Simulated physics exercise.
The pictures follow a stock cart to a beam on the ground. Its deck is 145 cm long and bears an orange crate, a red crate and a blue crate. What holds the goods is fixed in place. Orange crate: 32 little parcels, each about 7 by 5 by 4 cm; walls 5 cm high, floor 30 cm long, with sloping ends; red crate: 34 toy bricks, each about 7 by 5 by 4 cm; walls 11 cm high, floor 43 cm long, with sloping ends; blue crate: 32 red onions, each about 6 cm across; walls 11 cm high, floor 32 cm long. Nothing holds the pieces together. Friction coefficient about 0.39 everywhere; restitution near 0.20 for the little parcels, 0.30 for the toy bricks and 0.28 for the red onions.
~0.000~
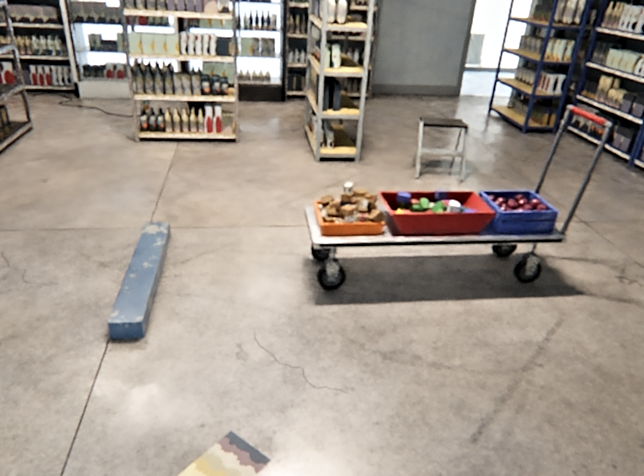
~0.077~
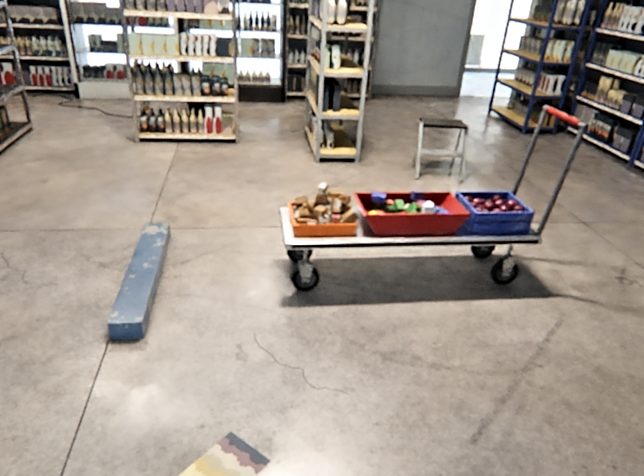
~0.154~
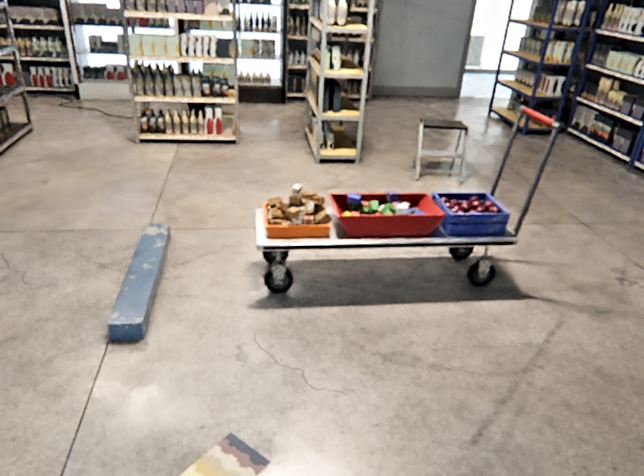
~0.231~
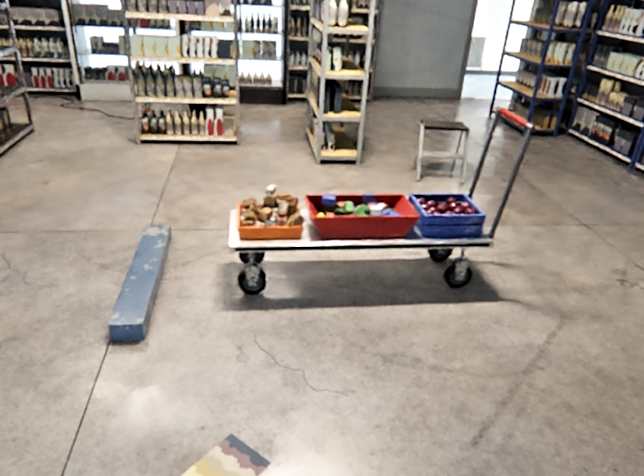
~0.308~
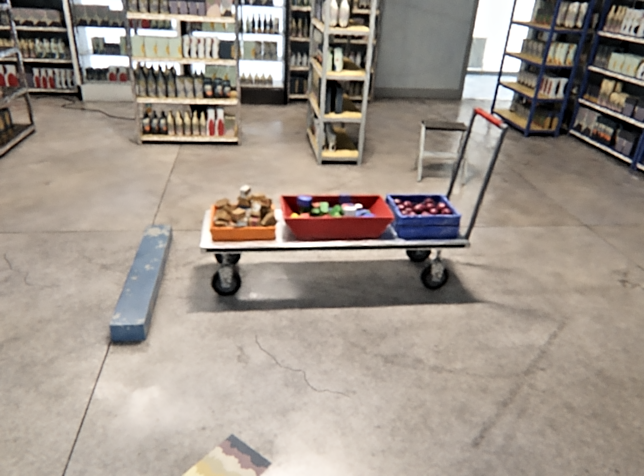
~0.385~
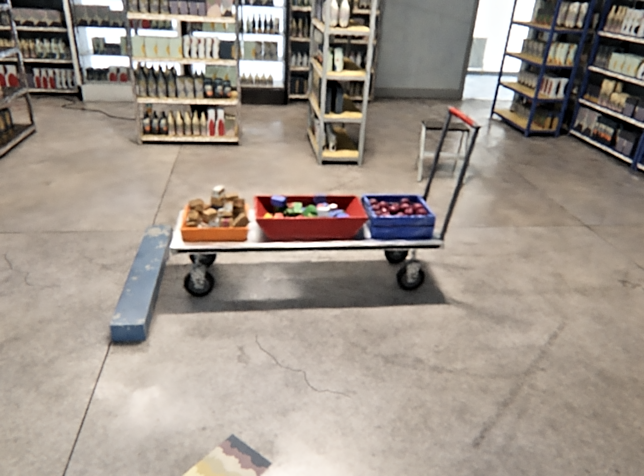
In a room with a smooth grey concrete floor and shelves of bottles along the back, a fixed camera looks down from slightly above. A flat cart with a red-tipped handle carries an orange crate of small brown parcels, a red crate of colourful bricks and a blue crate of red onions, with a blue beam lying to the left. The cart rolls steadily leftward, closing most of the gap to the beam.
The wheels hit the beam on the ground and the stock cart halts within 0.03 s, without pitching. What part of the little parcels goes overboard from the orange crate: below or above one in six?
Out of the orange crate go more than one in six of the little parcels.
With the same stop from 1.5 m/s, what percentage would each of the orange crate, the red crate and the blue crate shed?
In that case orange crate 30, red crate 0, blue crate 0 per cent.
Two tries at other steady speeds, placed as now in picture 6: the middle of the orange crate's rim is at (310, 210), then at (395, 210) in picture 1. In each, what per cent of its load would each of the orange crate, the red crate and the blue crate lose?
Orange crate 20 then 50, red crate 0 then 20, blue crate 0 then 0 per cent.
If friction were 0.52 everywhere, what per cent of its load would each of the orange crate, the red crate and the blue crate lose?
Then orange crate 40, red crate 0, blue crate 0 per cent.
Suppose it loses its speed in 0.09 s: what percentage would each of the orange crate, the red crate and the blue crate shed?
Then orange crate 30, red crate 10, blue crate 0 per cent.
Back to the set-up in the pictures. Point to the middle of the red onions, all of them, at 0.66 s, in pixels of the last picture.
Around (366, 216).
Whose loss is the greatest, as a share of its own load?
It is the orange crate.
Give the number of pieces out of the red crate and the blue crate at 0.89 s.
About: Red crate 1, blue crate 0.
After 0.44 s, contact.
After 0.54 s, orange crate 30 in, 2 out, red crate 34 in, 0 out and blue crate 32 in, 0 out.
After 0.66 s, orange crate 24 in, 8 out, red crate 33 in, 1 out and blue crate 32 in, 0 out.
After 0.89 s, orange crate 23 in, 9 out, red crate 33 in, 1 out and blue crate 32 in, 0 out.
Outcome (at 1.40 s), orange crate 23 in, 9 out, red crate 33 in, 1 out and blue crate 32 in, 0 out. Asked share, 9 of 32, 28 per cent.
